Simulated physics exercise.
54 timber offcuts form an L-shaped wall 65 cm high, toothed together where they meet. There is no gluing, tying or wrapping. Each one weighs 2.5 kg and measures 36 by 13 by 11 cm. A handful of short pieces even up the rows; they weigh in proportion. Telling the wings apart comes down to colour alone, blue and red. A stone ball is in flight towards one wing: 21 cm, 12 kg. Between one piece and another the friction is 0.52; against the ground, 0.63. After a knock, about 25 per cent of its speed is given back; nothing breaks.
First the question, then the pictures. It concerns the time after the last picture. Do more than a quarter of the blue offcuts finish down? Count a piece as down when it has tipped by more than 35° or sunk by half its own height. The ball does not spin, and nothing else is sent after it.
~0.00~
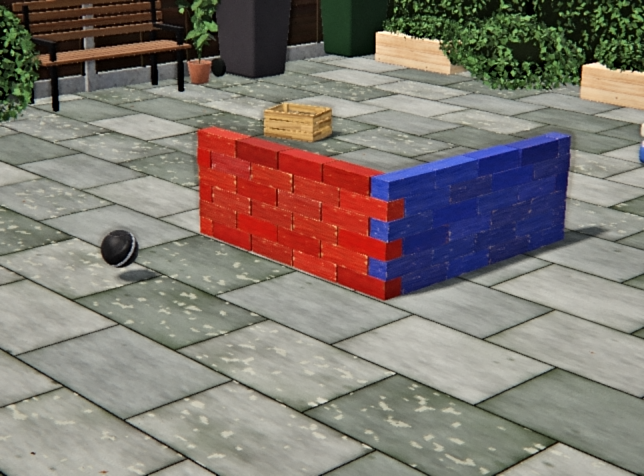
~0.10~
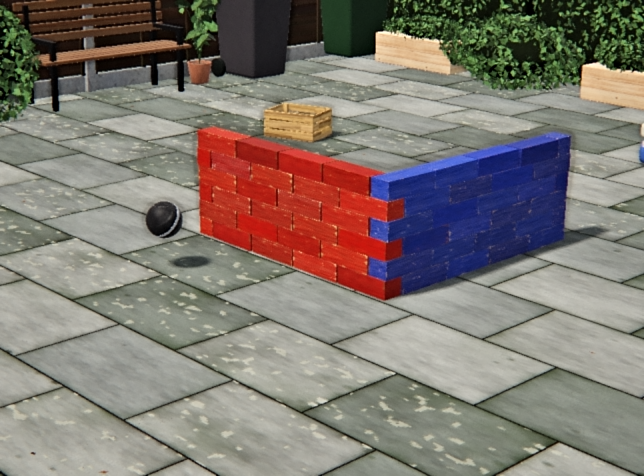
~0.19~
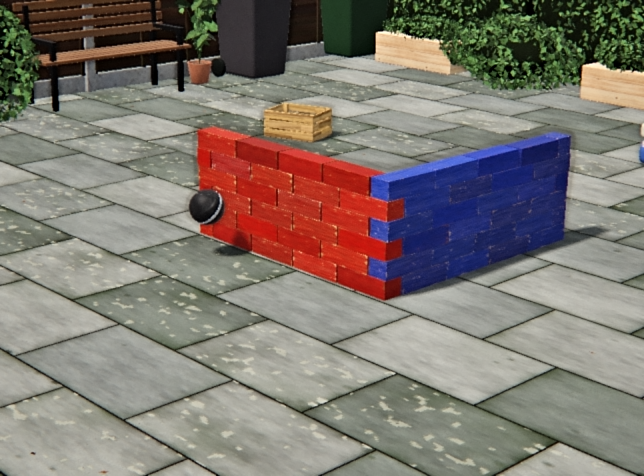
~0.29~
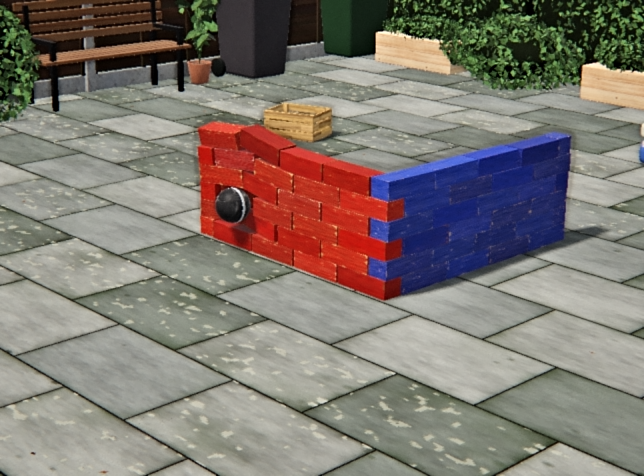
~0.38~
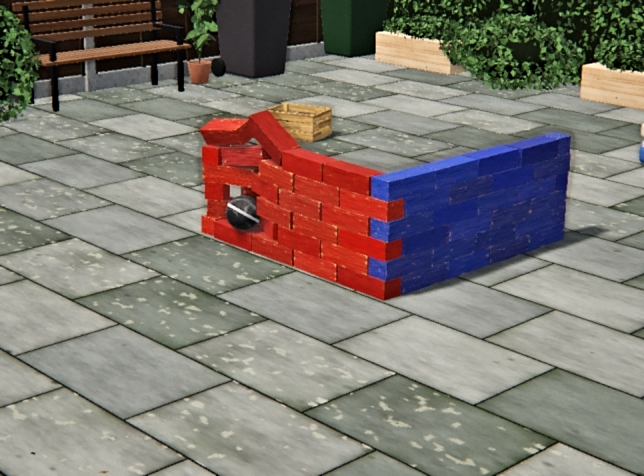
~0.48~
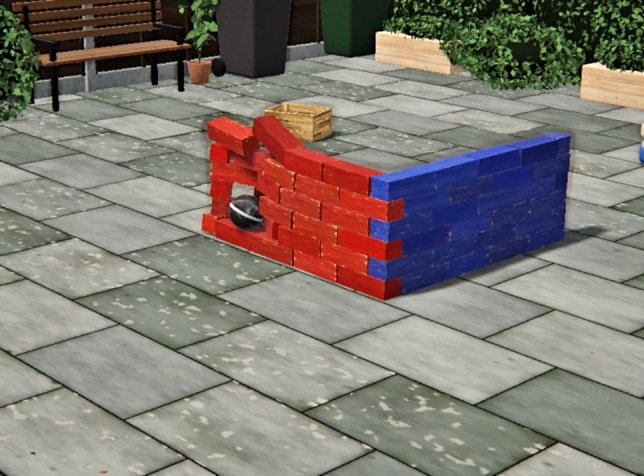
No.
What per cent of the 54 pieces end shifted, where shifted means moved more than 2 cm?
It comes to 30 percent.
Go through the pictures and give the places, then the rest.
In the first frame (we follow the side turned to the camera), ball (120, 249) 73 cm from contact, 3.6 m/s; top blue offcut (412, 186); top red offcut (257, 155); no piece has moved.
Ball (164, 220) 43 cm from contact, 3.2 m/s; top blue offcut (412, 186), in the second frame.
Ball (207, 207) 12 cm from contact, 3.2 m/s; top blue offcut (412, 186), in the third frame.
Ball (233, 205) after contact, 0.8 m/s; top blue offcut (412, 186); top red offcut (259, 147) tipped 10°; steepest lean 12°, the offcut at (217, 139); 11 stirred so far, in the fourth frame.
Ball (243, 213) after contact, 0.5 m/s; top blue offcut (412, 186); top red offcut (264, 141) tipped 28°; 13 stirred so far, in the fifth frame.
Ball (246, 212) after contact, 0.1 m/s; top blue offcut (412, 186); top red offcut (269, 141) tipped 21°; 16 stirred so far, in the sixth frame.
Around 0.84 s, ball still moving; none of the 27 blue offcuts down (6 of 54 in all colours); top blue offcut unmoved; top red offcut tipped 17°.
Around 1.22 s, ball still moving; none of the 27 blue offcuts down (14 of 54 in all colours); top blue offcut unmoved; top red offcut on its side.
Finally (3.2 s), ball at rest; none of the 27 blue offcuts down (14 of 54 in all colours); top blue offcut unmoved; top red offcut upside down. That is 0 per cent. Seen by the last camera, middles, top blue offcut near (404, 184), top red offcut near (405, 218).
